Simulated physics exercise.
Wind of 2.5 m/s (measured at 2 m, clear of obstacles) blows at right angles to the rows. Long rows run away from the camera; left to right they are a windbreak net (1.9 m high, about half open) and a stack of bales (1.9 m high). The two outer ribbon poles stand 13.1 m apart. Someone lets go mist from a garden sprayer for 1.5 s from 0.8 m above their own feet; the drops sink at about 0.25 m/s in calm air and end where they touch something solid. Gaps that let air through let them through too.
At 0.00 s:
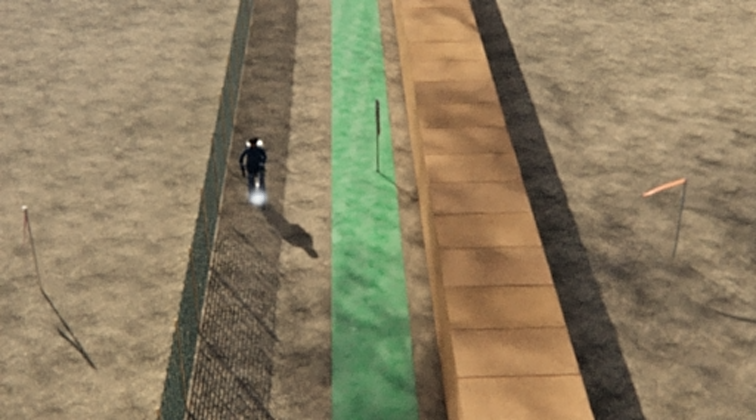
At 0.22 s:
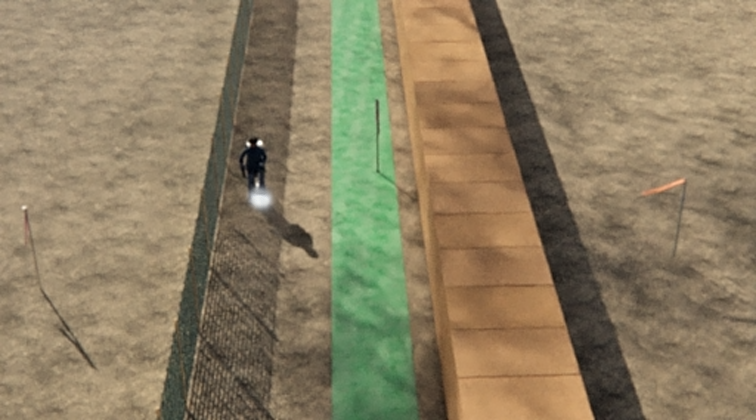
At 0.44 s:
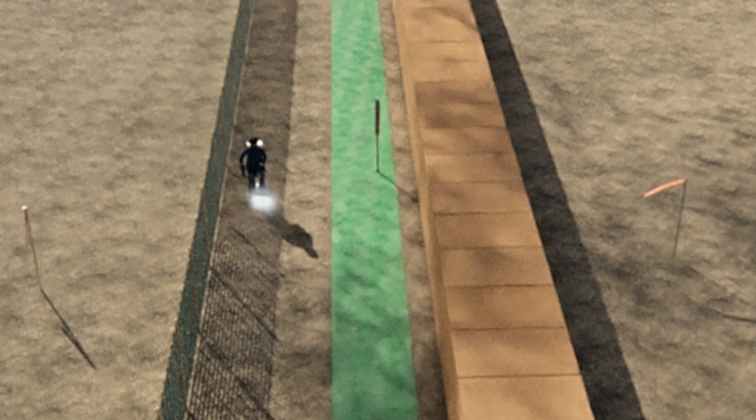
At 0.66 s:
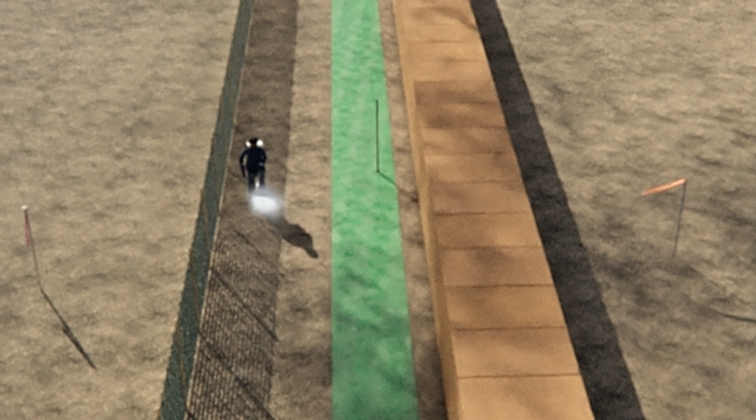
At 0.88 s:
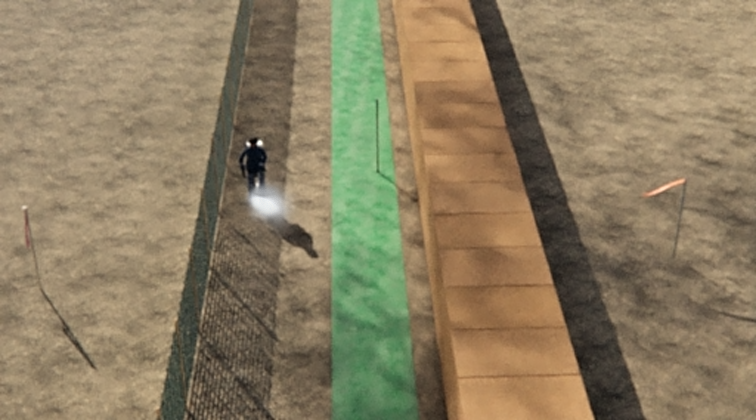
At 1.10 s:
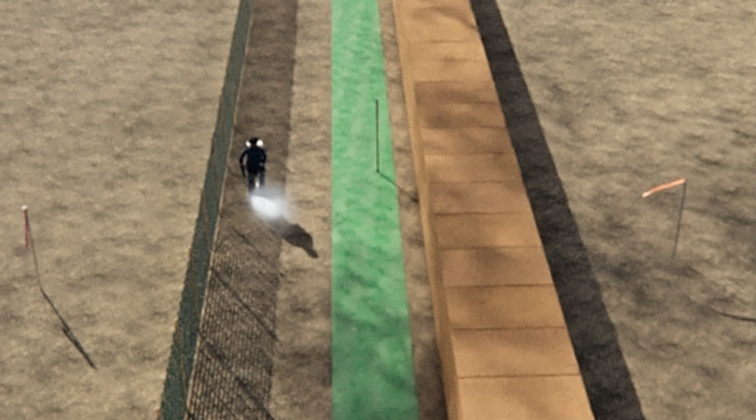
White mist spreading slightly rightward from a still, dark-clad figure beside a net, while an orange ribbon at right flutters leftward.
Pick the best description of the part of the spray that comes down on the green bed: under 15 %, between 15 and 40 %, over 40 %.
It catches from 15 to 40 %.
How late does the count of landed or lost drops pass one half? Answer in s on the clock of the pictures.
Near 4.5 s.
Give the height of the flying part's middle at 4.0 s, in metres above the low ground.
About 0.4 m.
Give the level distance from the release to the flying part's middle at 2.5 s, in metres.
About 0.5 m.
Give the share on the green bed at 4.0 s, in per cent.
Near 2 %.
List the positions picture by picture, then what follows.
The spray in the air spans x = 250 to 260 around y = 195 and it comes from (258, 194), in the first frame.
The right ribbon ends at (643, 194), leaning 70 degrees to the left, the spray in the air spans x = 255 to 265 around y = 195 and the green one passes (368, 263), in the second frame.
The inner ribbon ends at (377, 135), hanging almost straight, the spray in the air spans x = 255 to 275 around y = 200 and the top of the stack of bales crosses (468, 147), in the third frame.
The left ribbon ends at (28, 248), hanging almost straight, the spray in the air spans x = 255 to 280 around y = 200 and the green one passes (365, 202), in the fourth frame.
The right ribbon ends at (643, 196), leaning 65 degrees to the left and the spray in the air spans x = 255 to 285 around y = 200, in the fifth frame.
The spray in the air spans x = 255 to 285 around y = 200 and the top of the windbreak net crosses (209, 153), in the sixth frame.
After 2.5 s, 0 % lies on the green bed; 11 % has touched down or left; the middle of what still flies is 0.4 m above the low ground, near (287, 210).
After 4.0 s, 2 % lies on the green bed; 45 % has touched down or left; the middle of what still flies is 0.5 m above the low ground, near (312, 209).
After 8.0 s, 17 % lies on the green bed; 76 % has touched down or left; the middle of what still flies is 0.8 m above the low ground, near (356, 196).
After 20.0 s, 28 % lies on the green bed; 95 % has touched down or left.
After 45.0 s, 29 % lies on the green bed; 100 % has touched down or left.
